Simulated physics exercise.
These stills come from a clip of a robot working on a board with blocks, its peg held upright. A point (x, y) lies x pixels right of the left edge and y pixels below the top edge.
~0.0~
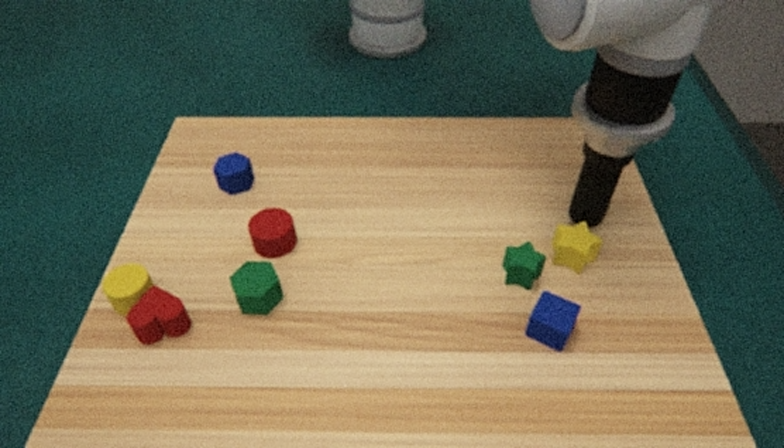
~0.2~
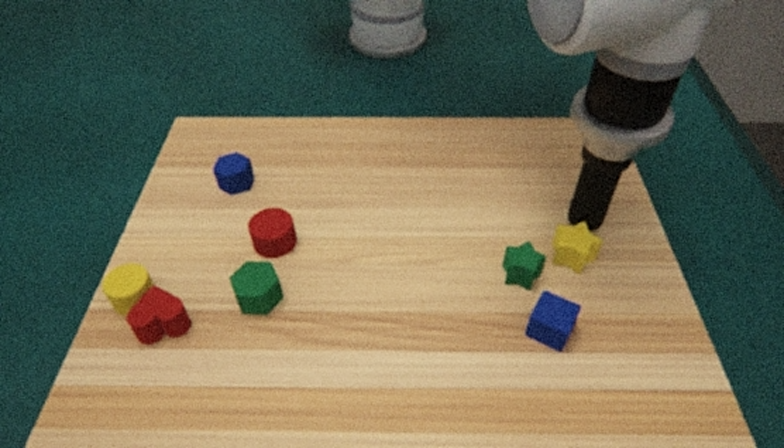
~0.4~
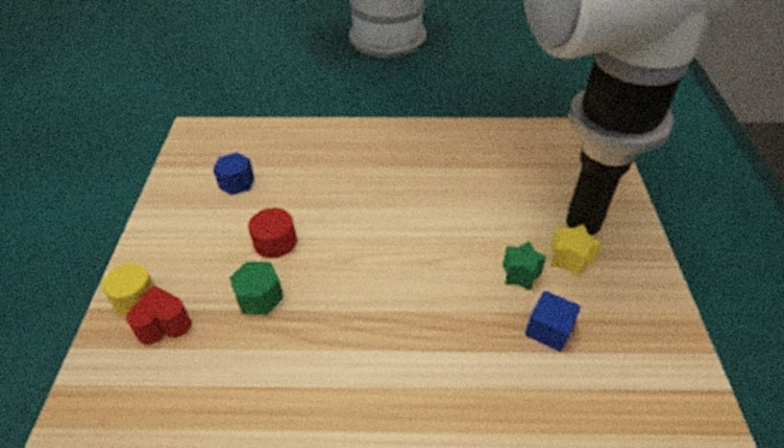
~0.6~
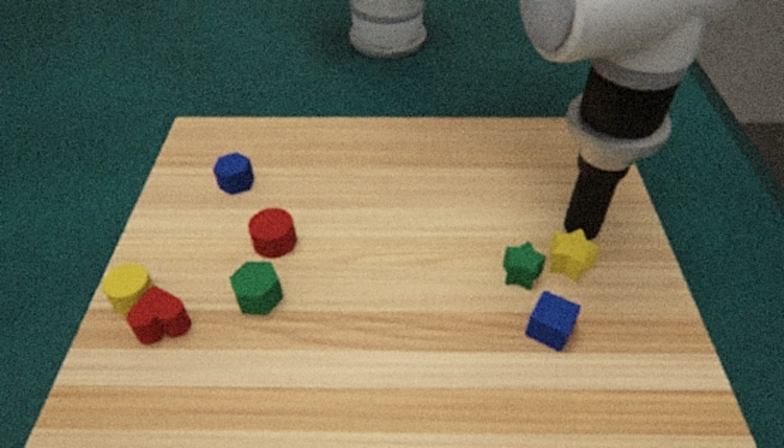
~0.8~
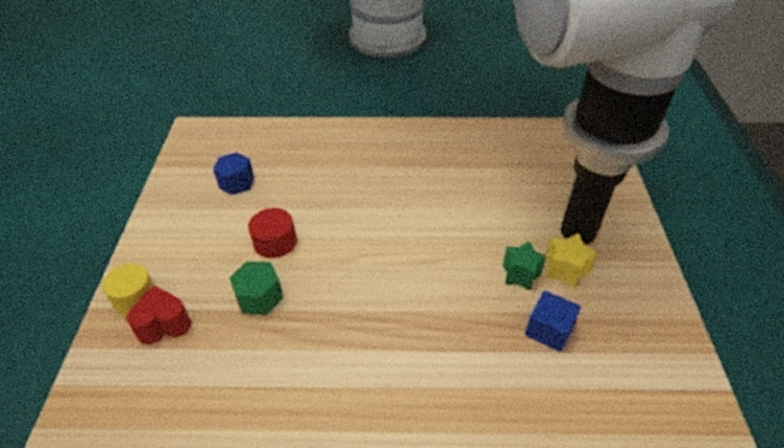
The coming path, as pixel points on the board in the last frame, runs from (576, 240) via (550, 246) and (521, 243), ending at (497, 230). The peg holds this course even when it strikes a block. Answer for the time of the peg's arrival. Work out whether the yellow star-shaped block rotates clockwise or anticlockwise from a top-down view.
My answer: Anticlockwise.
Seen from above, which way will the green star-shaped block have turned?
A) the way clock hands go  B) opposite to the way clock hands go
The correct letter is A.
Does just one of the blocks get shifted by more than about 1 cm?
Short answer: Yes.
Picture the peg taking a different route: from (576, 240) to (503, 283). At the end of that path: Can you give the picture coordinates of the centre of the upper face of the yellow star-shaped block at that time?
Just about (554, 275).
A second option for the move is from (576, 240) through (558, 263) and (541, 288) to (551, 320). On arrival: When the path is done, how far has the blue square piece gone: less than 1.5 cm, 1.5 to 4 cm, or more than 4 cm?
It slides well over 4 cm.
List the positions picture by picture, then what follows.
Peg's lower end at (586, 216); green star-shaped block at (525, 255); blue square piece at (556, 311); yellow star-shaped block at (578, 237), in the first frame.
Peg at (585, 220); blocks still, in the second frame.
Peg at (583, 224); yellow star-shaped block at (577, 239), in the third frame.
Peg at (581, 228); yellow star-shaped block at (575, 244), in the fourth frame.
Peg at (578, 233); green star-shaped block at (525, 255); blue square piece at (556, 311); yellow star-shaped block at (572, 250), in the fifth frame.
The first path, step by step. Halfway along, peg at (536, 239); green star-shaped block at (522, 259), turned 25° clockwise; yellow star-shaped block at (564, 259), turned 45° anticlockwise.
At the end, peg at (498, 223); green star-shaped block at (522, 259), turned 25° clockwise; blue square piece still; yellow star-shaped block at (564, 259), turned 45° anticlockwise.
